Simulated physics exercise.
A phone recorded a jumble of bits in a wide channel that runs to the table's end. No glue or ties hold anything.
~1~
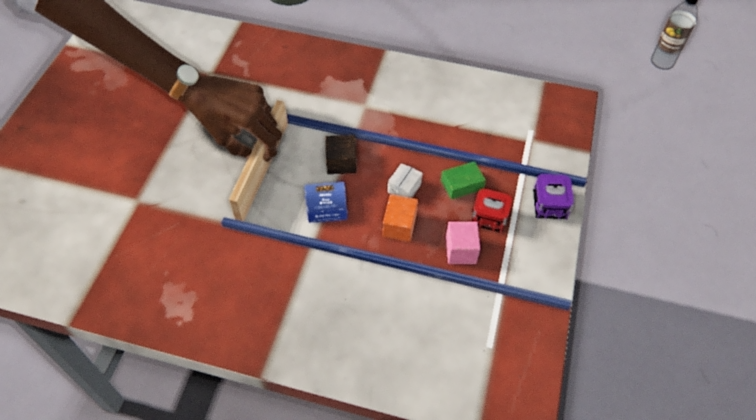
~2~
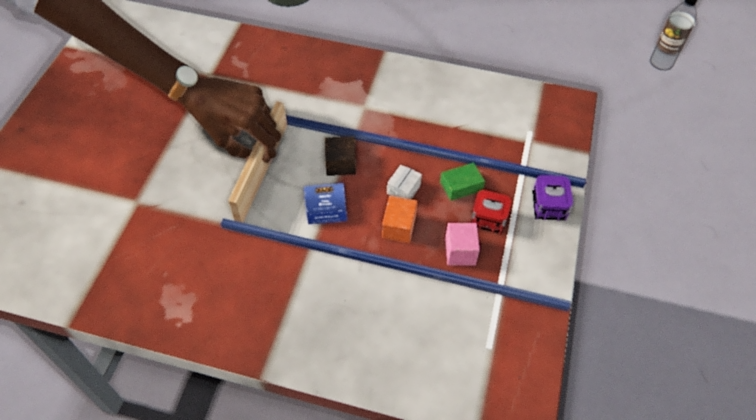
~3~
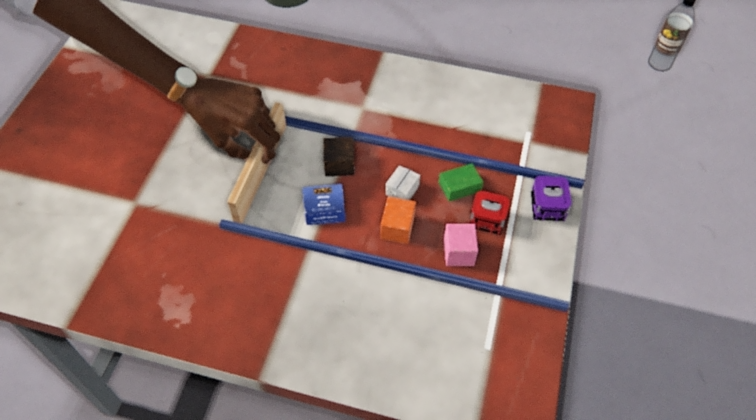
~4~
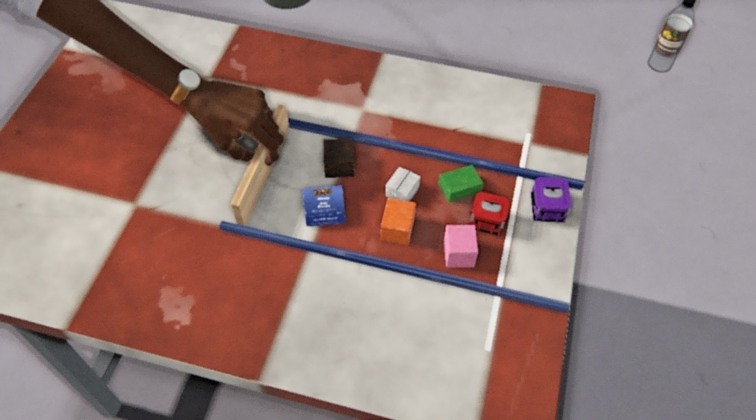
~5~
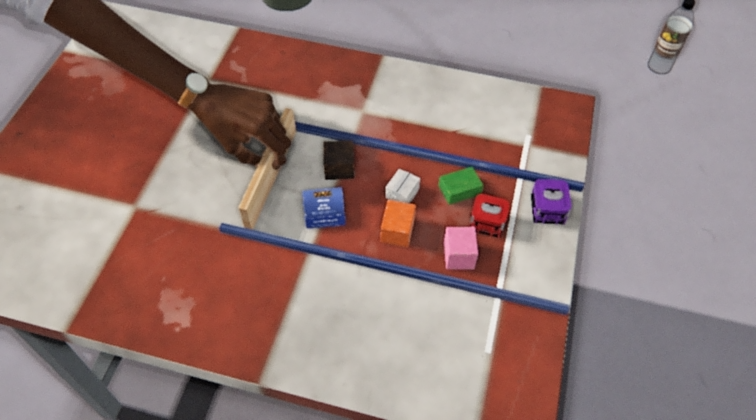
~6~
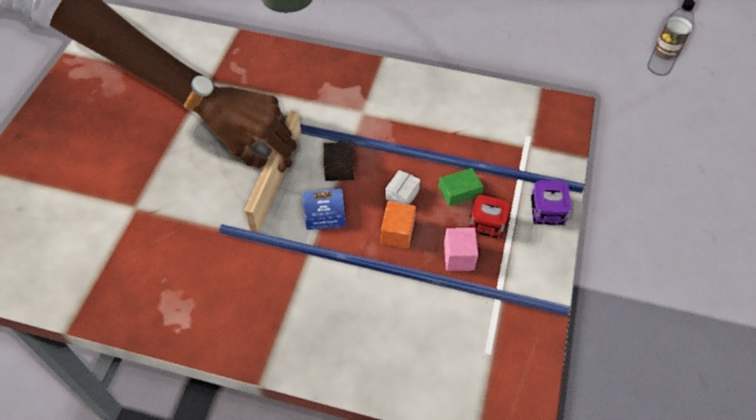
A hand holding a wooden board between blue rails, then shifting it slightly right toward colourful blocks that stay still on a checkered table.
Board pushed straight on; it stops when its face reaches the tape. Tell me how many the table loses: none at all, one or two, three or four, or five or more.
Three to four lost.
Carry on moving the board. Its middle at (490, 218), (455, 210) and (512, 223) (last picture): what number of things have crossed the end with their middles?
First 0, next 0, last 3.
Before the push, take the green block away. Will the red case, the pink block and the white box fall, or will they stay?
The red case ends up down, the pink block ends up down and the white box keeps its place.
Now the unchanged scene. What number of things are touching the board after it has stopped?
Count: 2.
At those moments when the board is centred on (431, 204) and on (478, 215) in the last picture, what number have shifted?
One spot: 7. Other spot: 8.
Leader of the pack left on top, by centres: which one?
The one you want is the orange block.
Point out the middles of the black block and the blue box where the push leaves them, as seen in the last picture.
Black block at (532, 206), blue box at (526, 262).
Soon after, none off yet; purple case at rest near (550, 203); red case at rest near (489, 217); pink block at rest near (461, 250).
Then, none off yet; purple case at rest near (550, 203); red case moved a little near (503, 222); pink block moved about its own width near (507, 262).
By the end, the number that fall off is three or four; fallen, pink block, red case and purple case.
